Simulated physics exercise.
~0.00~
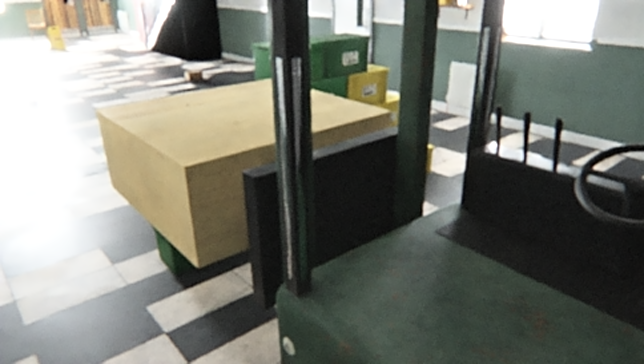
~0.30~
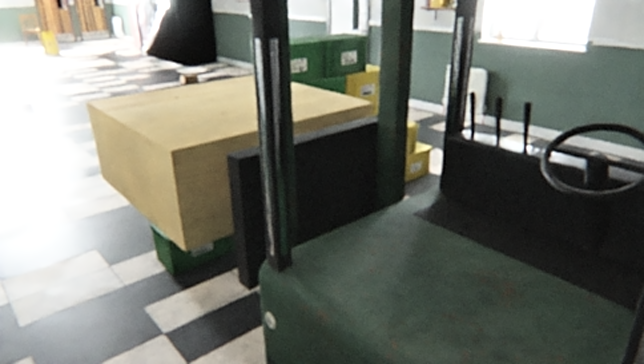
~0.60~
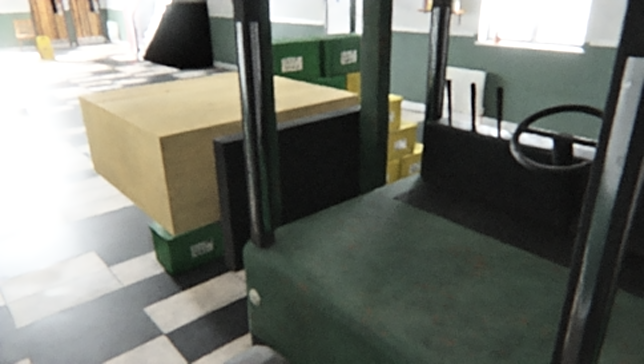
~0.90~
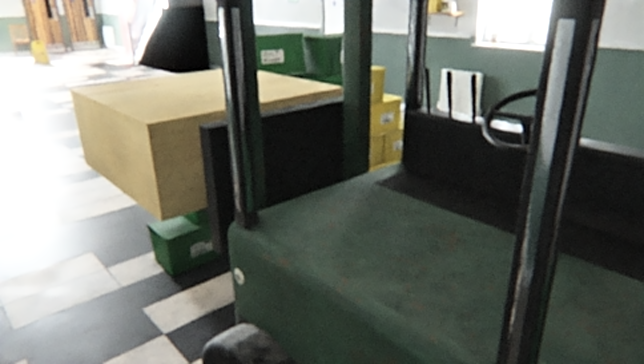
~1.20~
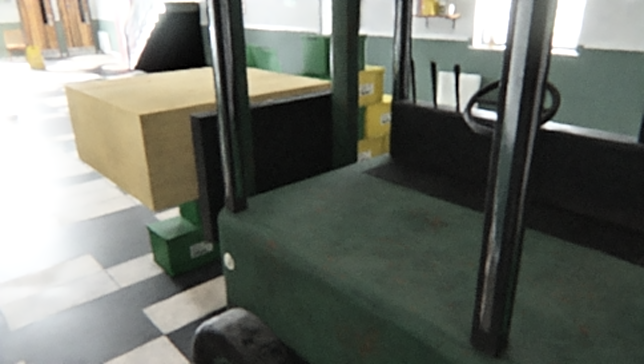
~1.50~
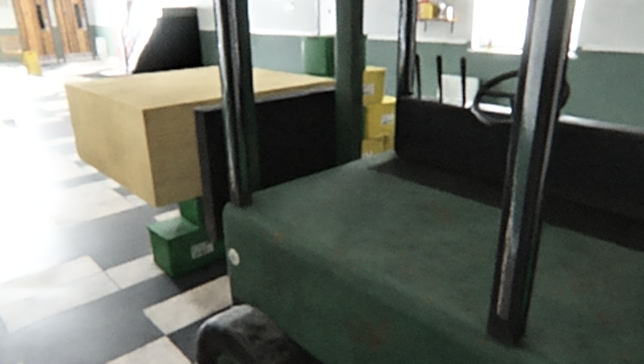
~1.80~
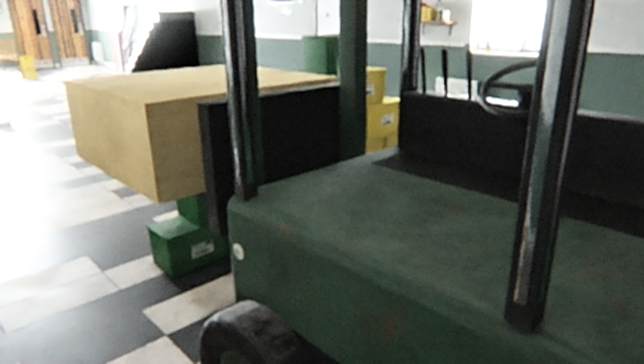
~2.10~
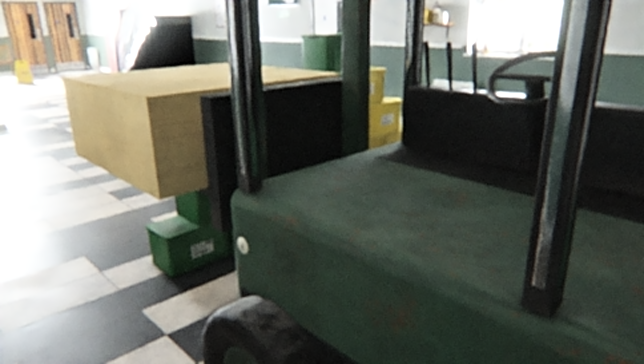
Checkered-floor hall with a dark green lift truck pushing a crated load left past green and yellow totes, then standing still.
